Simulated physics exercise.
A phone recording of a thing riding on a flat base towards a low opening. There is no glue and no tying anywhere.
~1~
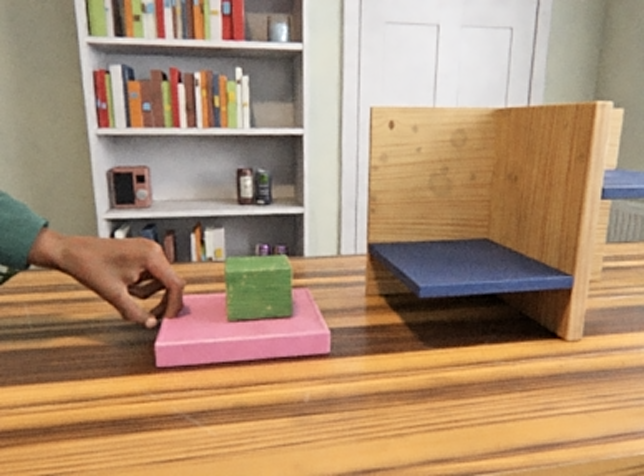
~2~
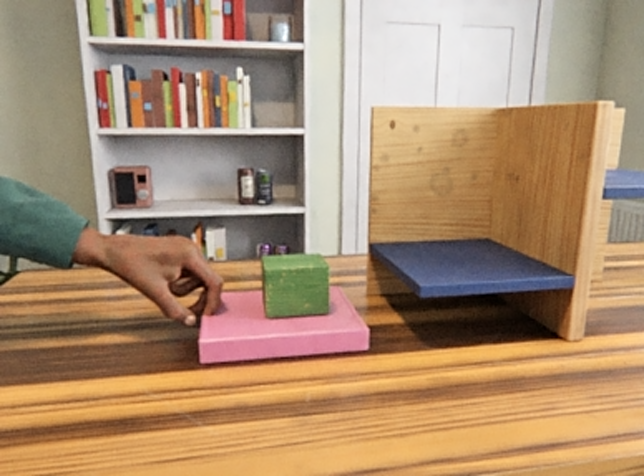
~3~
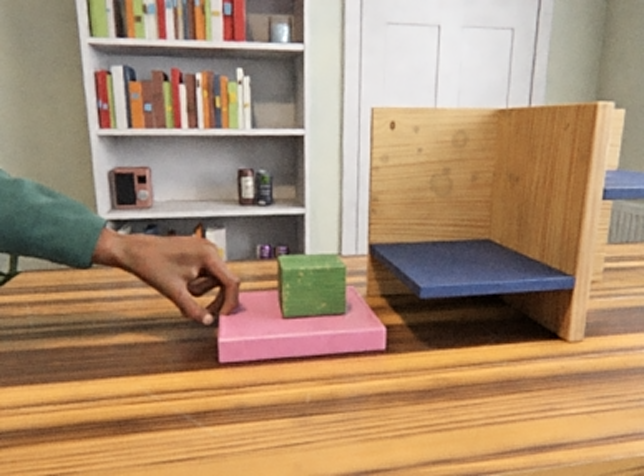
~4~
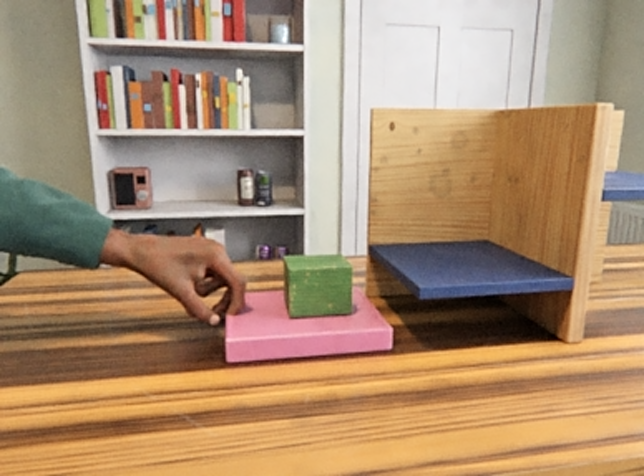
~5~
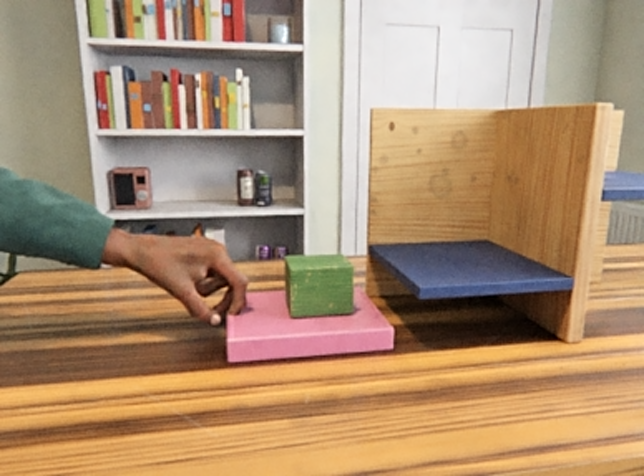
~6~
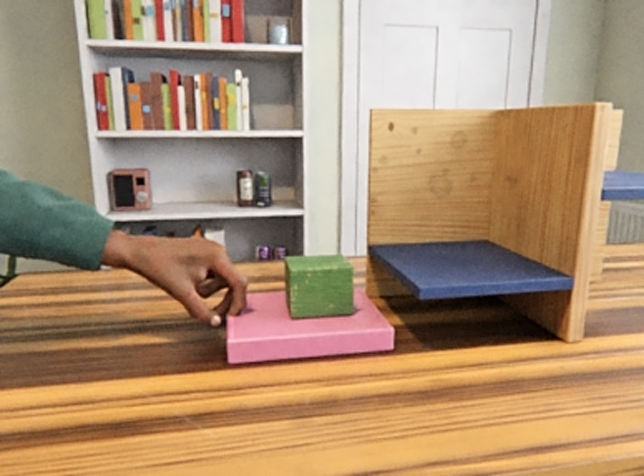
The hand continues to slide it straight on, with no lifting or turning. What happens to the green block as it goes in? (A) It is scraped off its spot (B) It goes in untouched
A, it is scraped off its spot.
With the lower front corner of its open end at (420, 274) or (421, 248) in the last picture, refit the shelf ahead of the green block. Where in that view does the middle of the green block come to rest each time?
About (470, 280) and (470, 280).
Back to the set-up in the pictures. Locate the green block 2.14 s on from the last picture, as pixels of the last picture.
Near (354, 291).
Then, 1.94 s on from there, green block pushed back on its carrier near (362, 283).
Then, 2.14 s on from there, green block turned 53° from its first pose near (354, 291).
In the end, the green block is knocked back, near (325, 300).
